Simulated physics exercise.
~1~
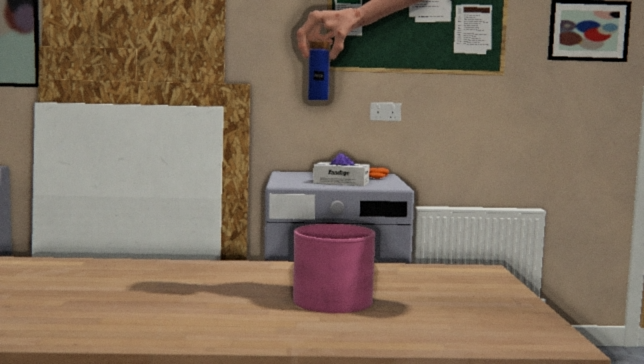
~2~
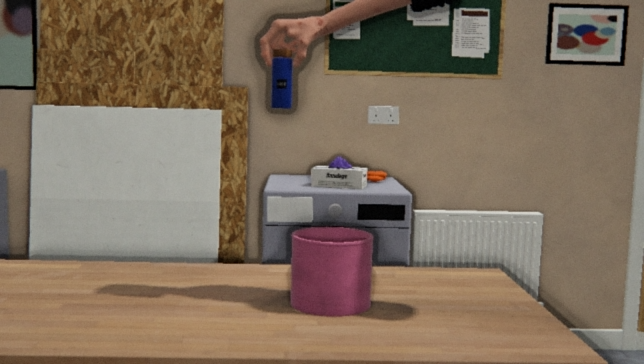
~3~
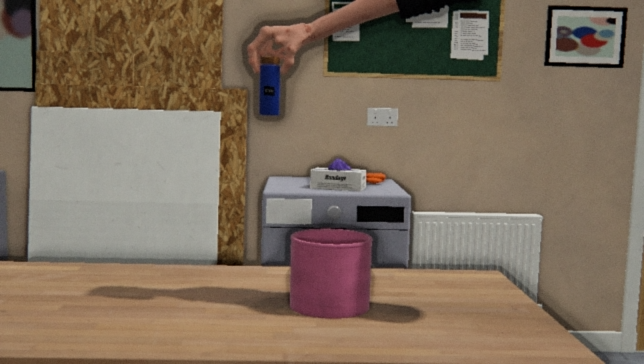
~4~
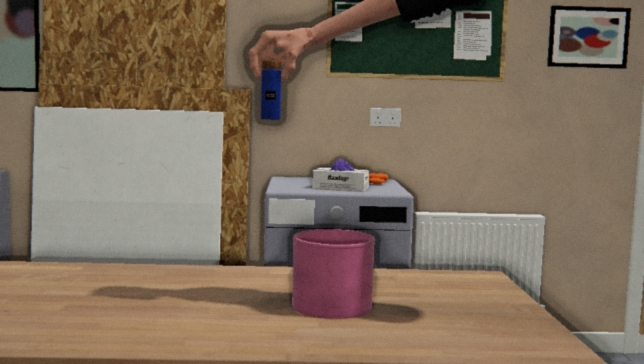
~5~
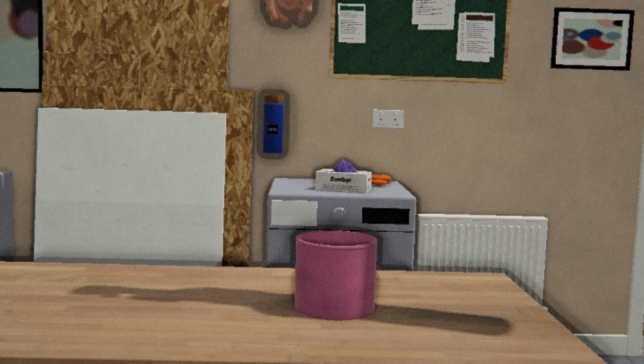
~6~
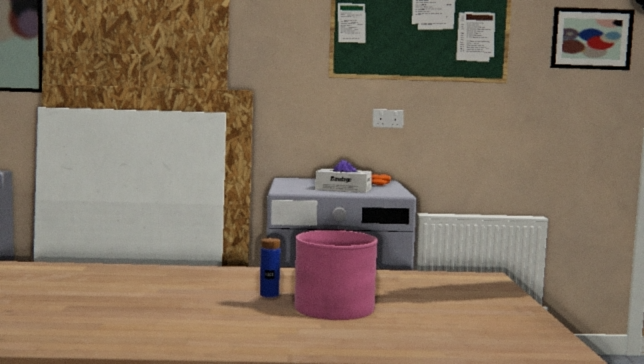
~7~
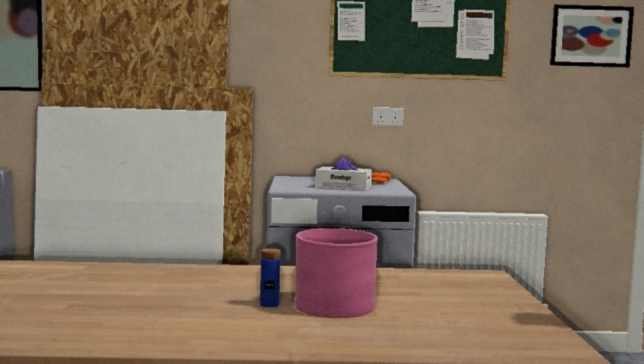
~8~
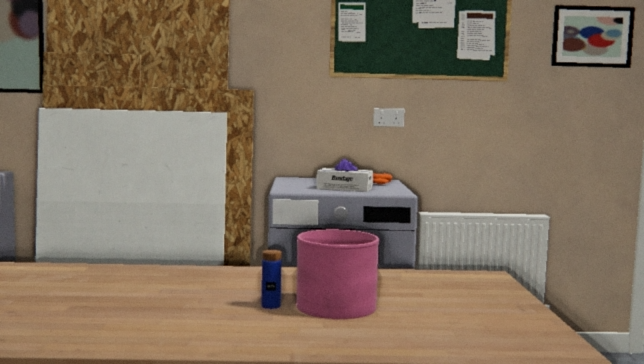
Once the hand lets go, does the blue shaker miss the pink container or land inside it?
The blue shaker misses the pink container and comes down beside it, standing upright on the table to its left.
A hand holds a blue shaker up high, then drops it beside the pink container.
